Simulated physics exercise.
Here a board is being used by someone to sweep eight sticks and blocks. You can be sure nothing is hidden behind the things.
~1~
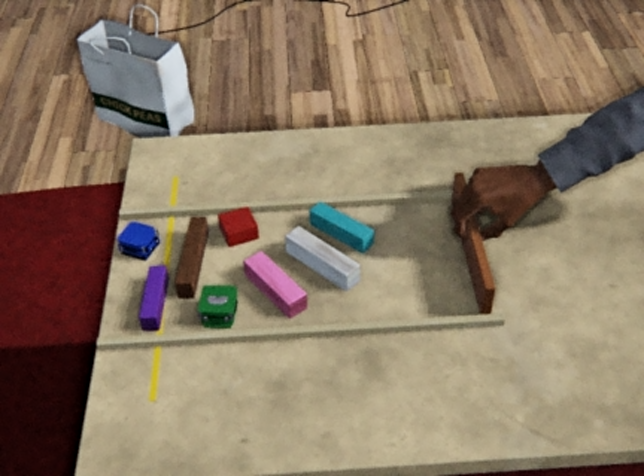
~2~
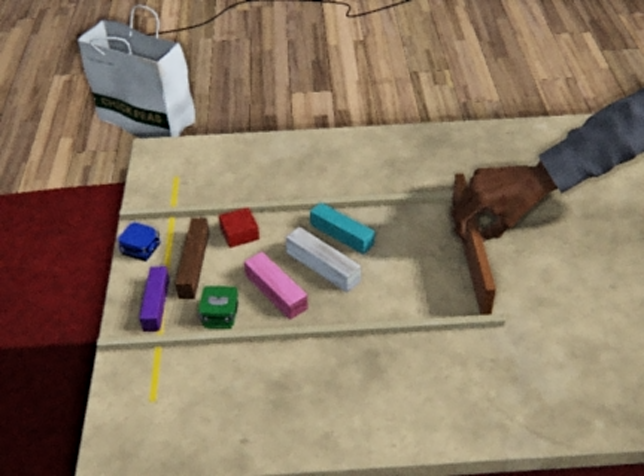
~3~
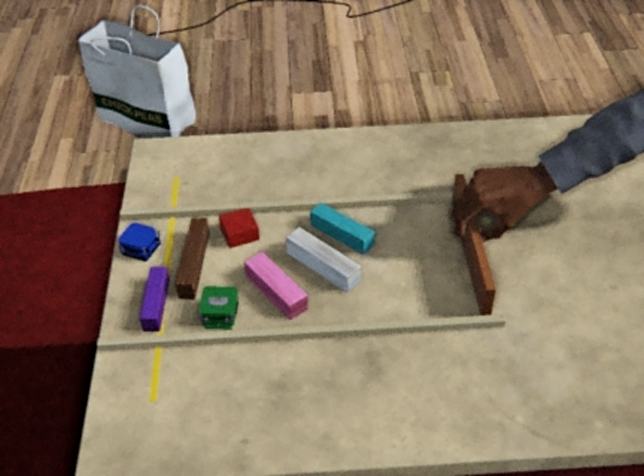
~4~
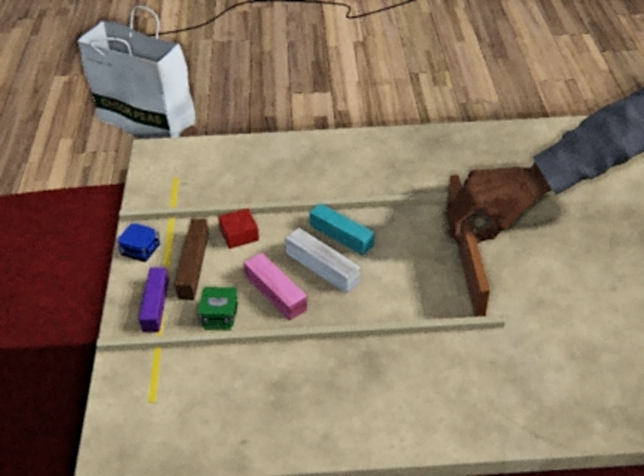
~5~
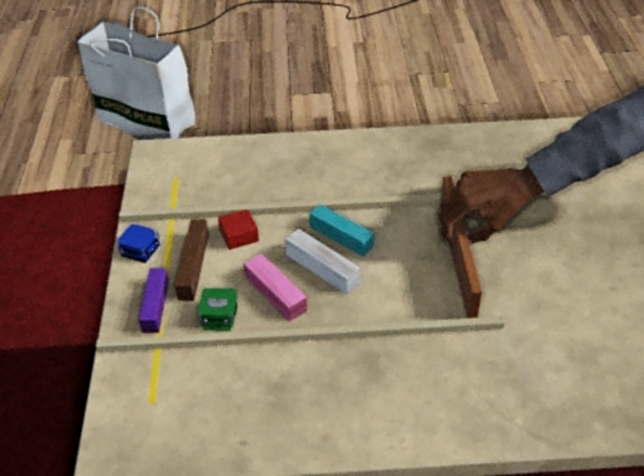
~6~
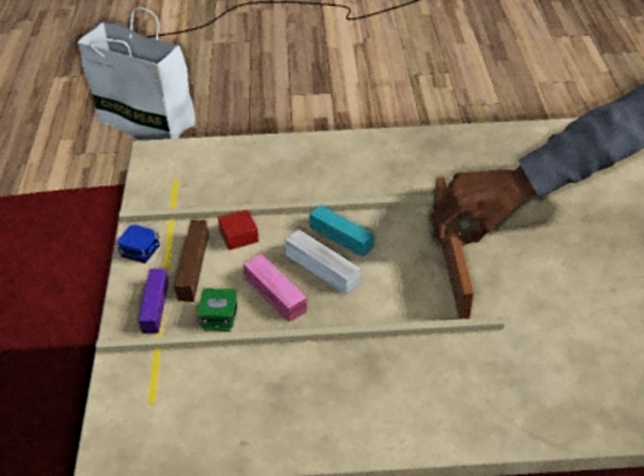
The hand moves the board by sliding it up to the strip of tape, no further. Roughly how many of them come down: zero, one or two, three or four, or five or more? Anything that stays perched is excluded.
Expect a modest handful, three or four, to go down.
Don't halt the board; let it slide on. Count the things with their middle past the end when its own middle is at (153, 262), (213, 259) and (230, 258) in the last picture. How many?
4, 0 and 0.
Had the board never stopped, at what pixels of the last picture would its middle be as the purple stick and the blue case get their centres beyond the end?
The middle is at (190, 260) when it's the purple stick, and at (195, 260) when it's the blue case.
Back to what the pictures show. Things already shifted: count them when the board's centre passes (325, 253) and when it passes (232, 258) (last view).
So far 2, and 7 at the second.
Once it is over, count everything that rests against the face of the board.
2 in contact.
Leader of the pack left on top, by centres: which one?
Result: The green case.
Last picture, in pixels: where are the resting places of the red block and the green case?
The red block ends at (135, 230) and the green case at (104, 322).
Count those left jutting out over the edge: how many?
Things overhanging at the end: 1.
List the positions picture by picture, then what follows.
The first frame shows blue case (139, 242); purple stick (155, 298); brown bar (193, 257); board (472, 241); tape (166, 274).
The second frame shows purple stick (155, 298); board (472, 242).
The third frame shows brown bar (193, 257); pink stick (276, 285).
The fourth frame shows blue case (139, 243); red block (239, 228).
The fifth frame shows purple stick (154, 300); green case (219, 310).
The sixth frame shows blue case (139, 244); purple stick (154, 300); brown bar (192, 259); board (452, 246); tape (165, 277).
Soon after, none off yet; blue case at rest near (139, 244); purple stick at rest near (154, 300); brown bar at rest near (192, 259).
Then, none off yet; blue case moved a little near (125, 246); purple stick moved a little near (123, 303); brown bar moved a little near (147, 262).
At rest, the number that fall off is three or four; fallen, brown bar, purple stick and blue case.
